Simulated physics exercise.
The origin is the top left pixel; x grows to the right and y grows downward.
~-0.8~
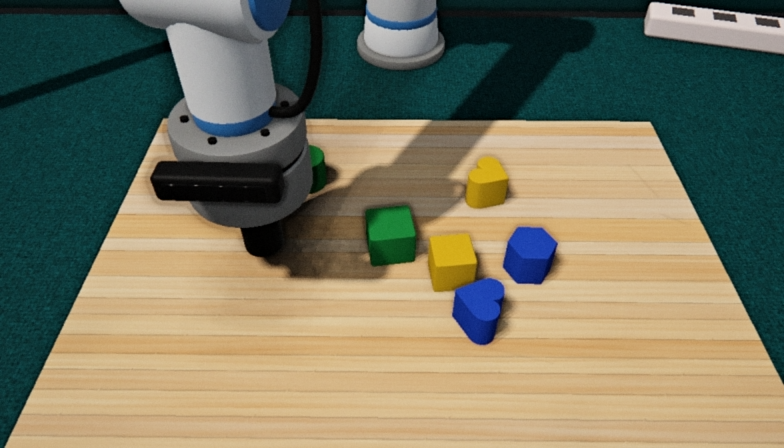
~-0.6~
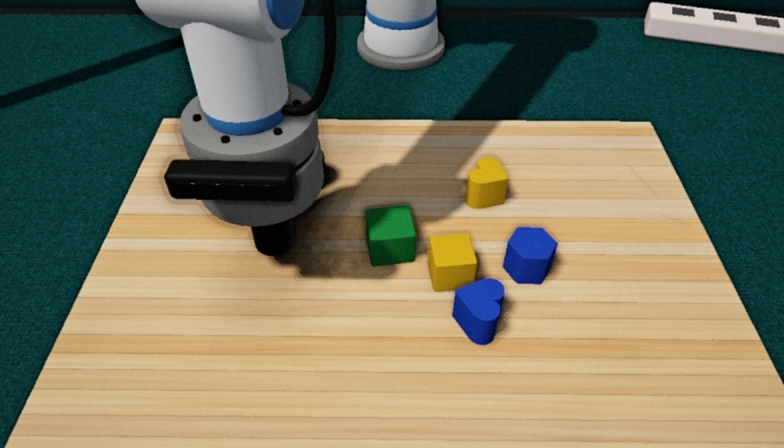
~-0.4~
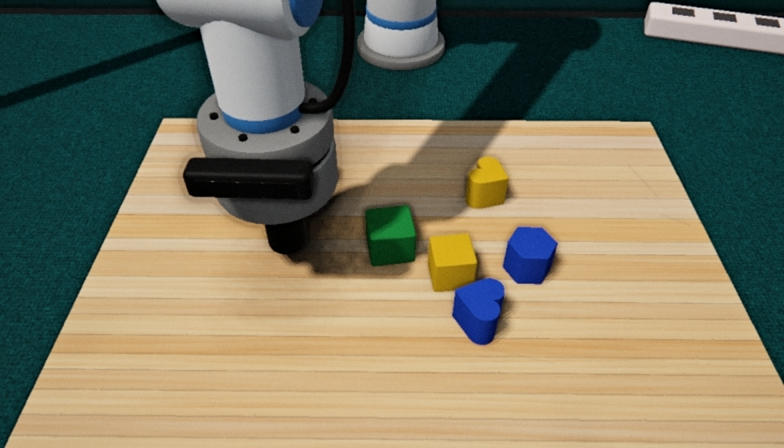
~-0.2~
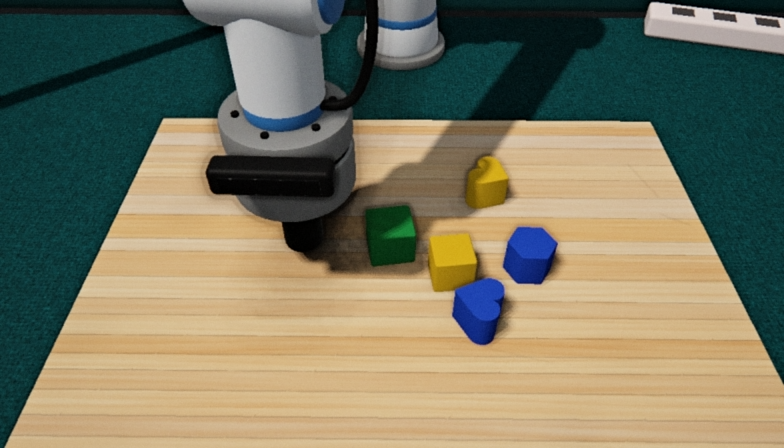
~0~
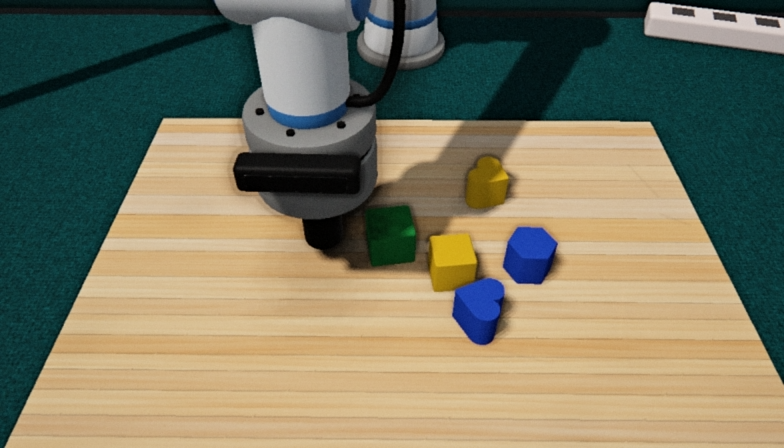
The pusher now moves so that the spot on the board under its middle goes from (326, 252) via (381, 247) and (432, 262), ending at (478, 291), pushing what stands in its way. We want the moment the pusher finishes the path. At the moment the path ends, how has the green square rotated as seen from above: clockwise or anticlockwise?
My prediction: CCW.
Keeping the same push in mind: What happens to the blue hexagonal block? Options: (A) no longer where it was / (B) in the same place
My pick is B.
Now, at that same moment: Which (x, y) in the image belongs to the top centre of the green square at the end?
Near (476, 220).
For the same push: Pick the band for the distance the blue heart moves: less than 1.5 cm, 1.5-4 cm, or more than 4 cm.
I reckon it covers less than 1.5 cm.
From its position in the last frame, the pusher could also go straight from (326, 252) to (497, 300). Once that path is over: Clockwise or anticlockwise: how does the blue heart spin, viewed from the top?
Clockwise.
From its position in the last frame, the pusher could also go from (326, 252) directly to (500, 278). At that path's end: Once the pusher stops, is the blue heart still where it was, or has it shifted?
That block is going to be left alone.
On the path given first. One third of the way, pusher (381, 232); green square (423, 221); yellow square (465, 253), turned 20° clockwise.
Two thirds of the way, pusher (434, 247); green square (470, 220), turned 20° anticlockwise; yellow square (480, 256), turned 65° clockwise.
At the end, pusher (480, 276); green square (476, 220), turned 35° anticlockwise; yellow square (524, 275), turned 30° clockwise; blue heart (490, 302), turned 30° clockwise; blue hexagonal block not moved.
